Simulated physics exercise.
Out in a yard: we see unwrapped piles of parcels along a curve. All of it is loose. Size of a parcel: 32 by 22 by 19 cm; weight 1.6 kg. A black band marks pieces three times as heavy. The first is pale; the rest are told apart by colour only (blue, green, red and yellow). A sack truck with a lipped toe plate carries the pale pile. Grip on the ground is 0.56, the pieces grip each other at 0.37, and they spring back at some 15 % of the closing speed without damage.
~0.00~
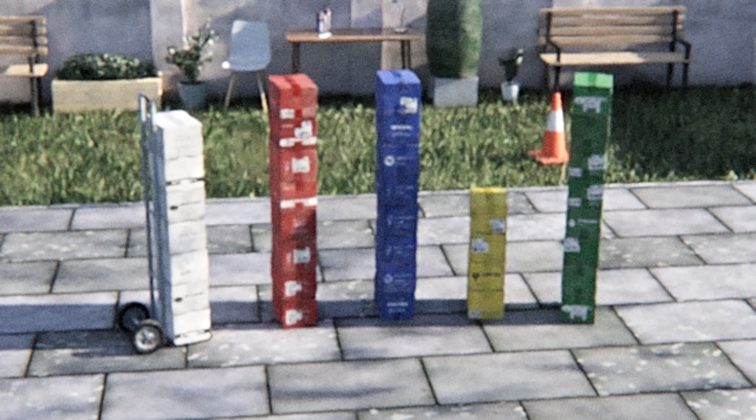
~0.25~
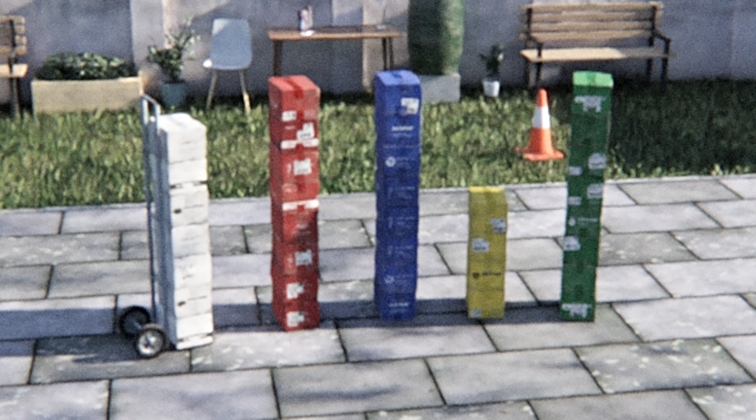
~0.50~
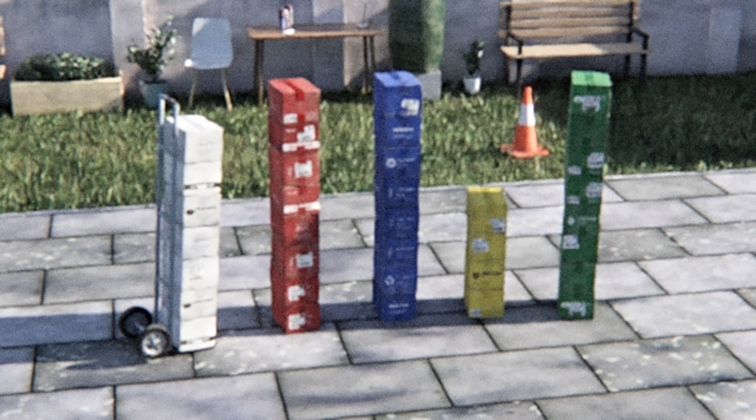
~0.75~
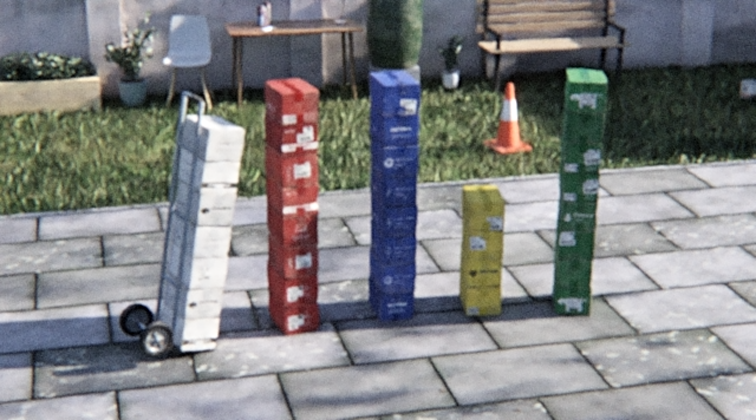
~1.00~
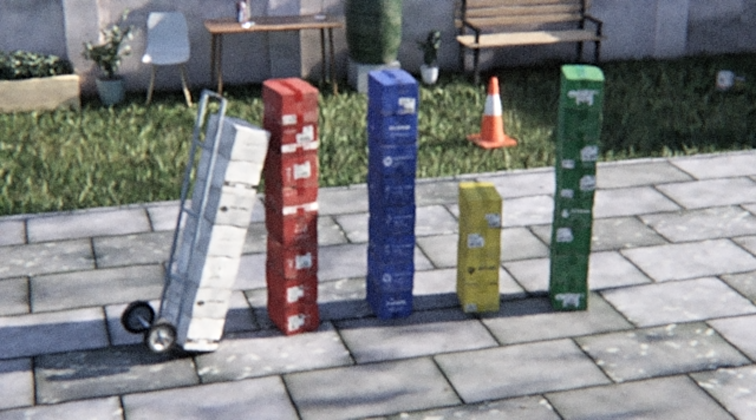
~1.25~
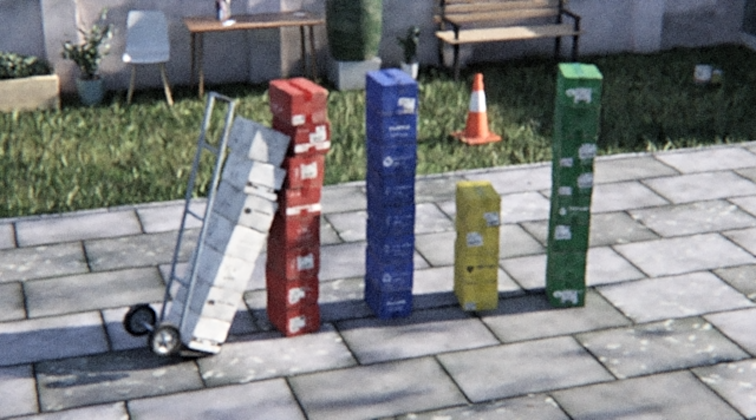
Hand truck of stacked white boxes tilting right against a red stack, nudging its upper boxes, beside blue, yellow and green stacks.
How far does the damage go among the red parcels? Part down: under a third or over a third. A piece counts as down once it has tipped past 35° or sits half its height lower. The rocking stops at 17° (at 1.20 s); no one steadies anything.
It comes to more than a third.
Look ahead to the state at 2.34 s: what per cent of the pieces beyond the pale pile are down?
At that moment 35 per cent.
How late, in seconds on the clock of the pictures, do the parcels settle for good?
Near 6.0 s.
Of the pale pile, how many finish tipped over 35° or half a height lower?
The count is 7.
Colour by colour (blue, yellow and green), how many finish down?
Ending so: Blue 8, yellow 4, green 8.
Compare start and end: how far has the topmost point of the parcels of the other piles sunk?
About 105 cm.
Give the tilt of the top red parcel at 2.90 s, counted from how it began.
Some 110°.
After 1.82 s, 7 of the pale pile down; none of the 8 red parcels down (0 of 28 in all colours); top red parcel 20° from how it stood; top blue parcel 10 cm from its place.
After 2.34 s, 7 of the pale pile down; 7 of the 8 red parcels down (10 of 28 in all colours); top red parcel 24° from how it stood, 41 cm lower; top blue parcel 32° from how it stood, 21 cm lower.
After 2.90 s, 7 of the pale pile down; 7 of the 8 red parcels down (21 of 28 in all colours); top red parcel on its side; top green parcel on its side.
After 3.58 s, 7 of the pale pile down; 7 of the 8 red parcels down (27 of 28 in all colours); top red parcel upside down; top blue parcel upside down.
In the end (6.1 s), 7 of the pale pile down; 7 of the 8 red parcels down (27 of 28 in all colours); top red parcel upside down; top blue parcel upside down. That is 88 per cent. From the last view, middles, top red parcel near (549, 226).
